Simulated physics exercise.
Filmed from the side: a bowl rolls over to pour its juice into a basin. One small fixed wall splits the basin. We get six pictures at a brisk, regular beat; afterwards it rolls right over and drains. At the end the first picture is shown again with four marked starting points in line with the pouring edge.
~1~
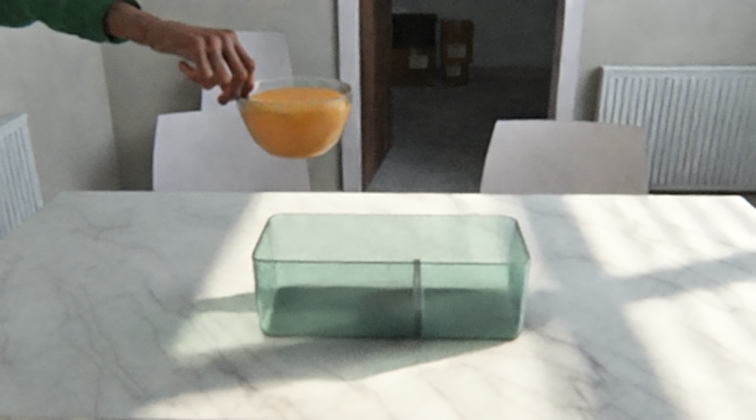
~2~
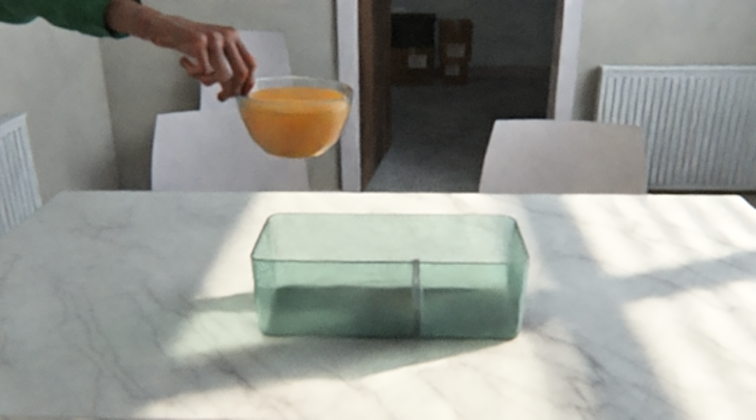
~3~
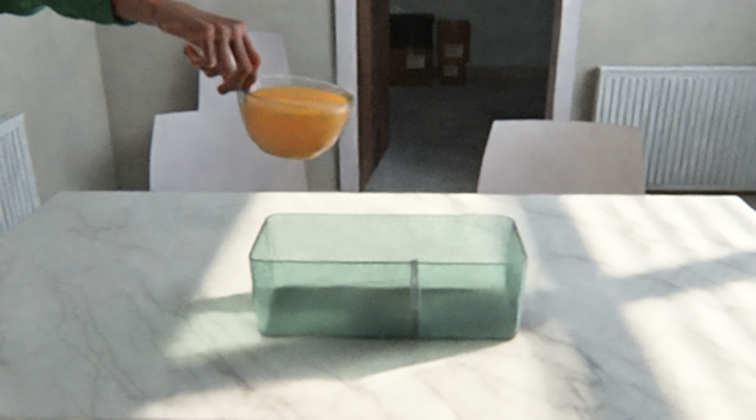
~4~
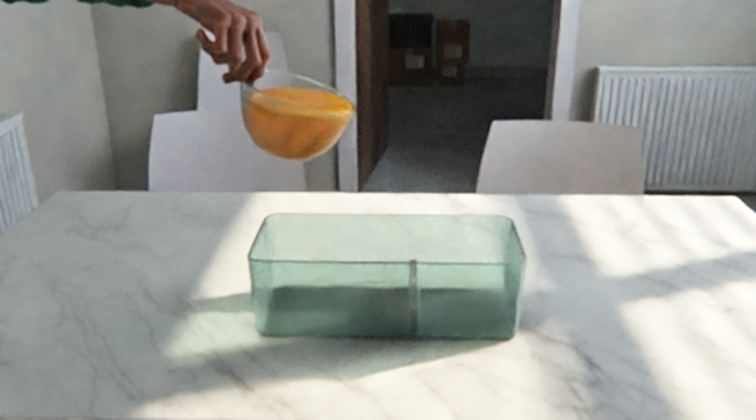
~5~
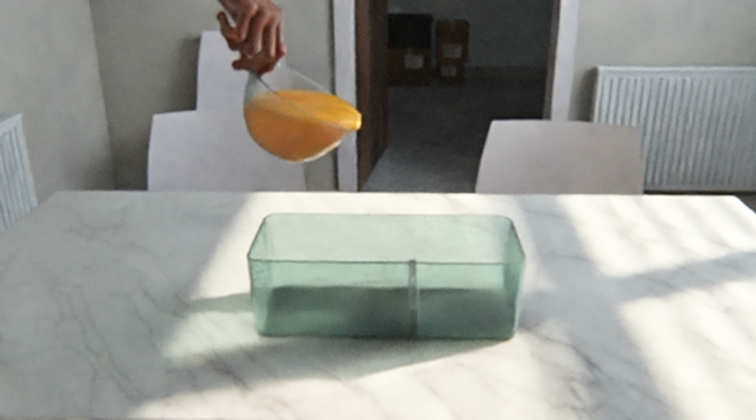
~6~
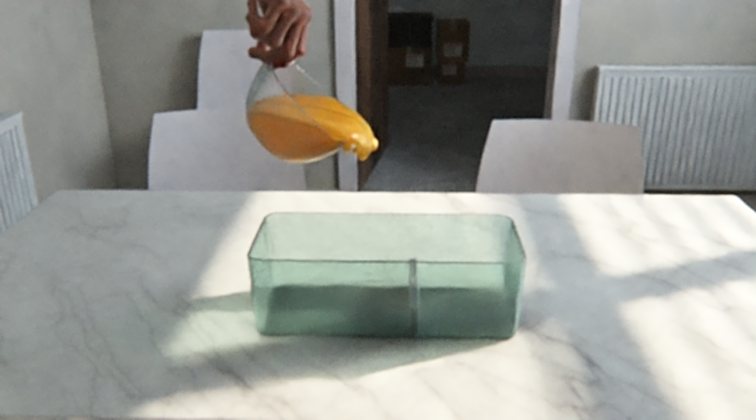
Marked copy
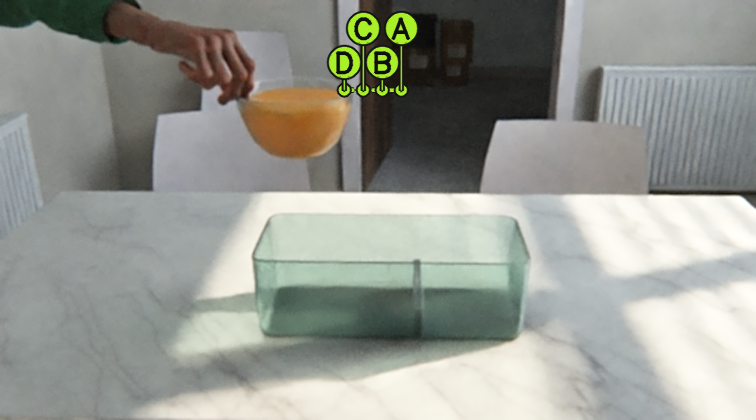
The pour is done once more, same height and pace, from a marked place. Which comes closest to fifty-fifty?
Choose B.
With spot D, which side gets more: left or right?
The left side.
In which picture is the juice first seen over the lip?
Picture 5.
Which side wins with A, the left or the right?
The right one.
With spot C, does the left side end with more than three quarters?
No.
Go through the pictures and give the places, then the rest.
The first picture shows upright, lip at (351, 90); basin from (260, 332) to (522, 336); top of the wall at (418, 282); nothing has left yet.
The second picture shows tipped about 2°, lip at (351, 91); nothing has left yet.
The third picture shows tipped about 9°, lip at (352, 98); nothing has left yet.
The fourth picture shows tipped about 19°, lip at (354, 109); nothing has left yet.
The fifth picture shows tipped about 32°, lip at (354, 123); juice is over the lip, down to (354, 123).
The sixth picture shows tipped about 47°, lip at (351, 138); juice is over the lip, down to (360, 157).
On the marked copy, A at (401, 90); B at (382, 90); C at (363, 90); D at (344, 90).
With A, about 33 % ends left of the wall and 64 % right of it; 3 % is lost outside.
With B, about 46 % ends left of the wall and 51 % right of it; 3 % is lost outside.
With C, about 63 % ends left of the wall and 34 % right of it; 3 % is lost outside.
With D, about 80 % ends left of the wall and 15 % right of it; 5 % is lost outside.
